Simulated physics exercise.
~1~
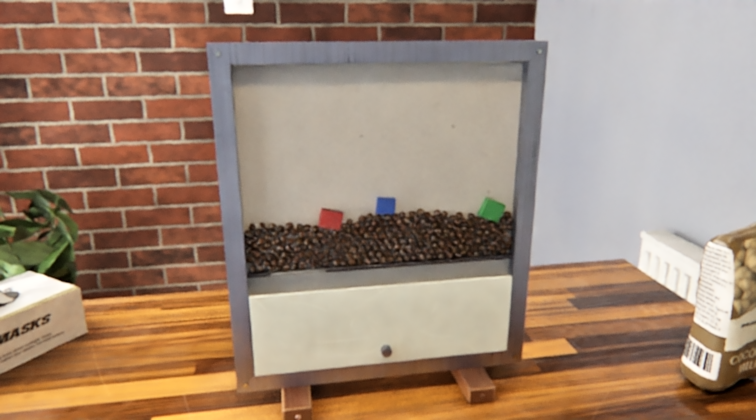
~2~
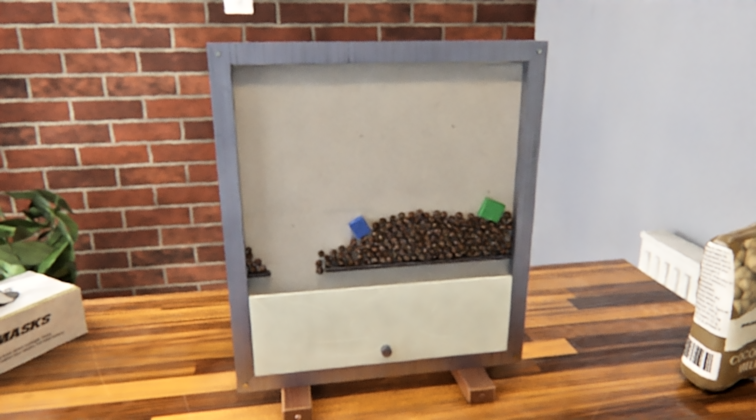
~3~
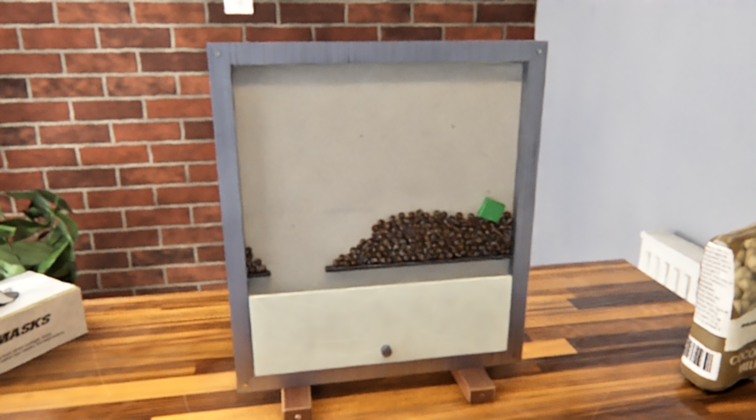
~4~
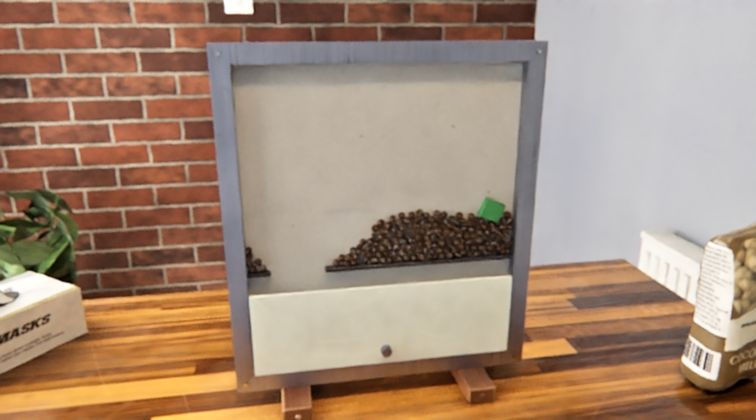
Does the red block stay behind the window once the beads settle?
No, the red block drops out through the gap in the floor along with the beads around it.
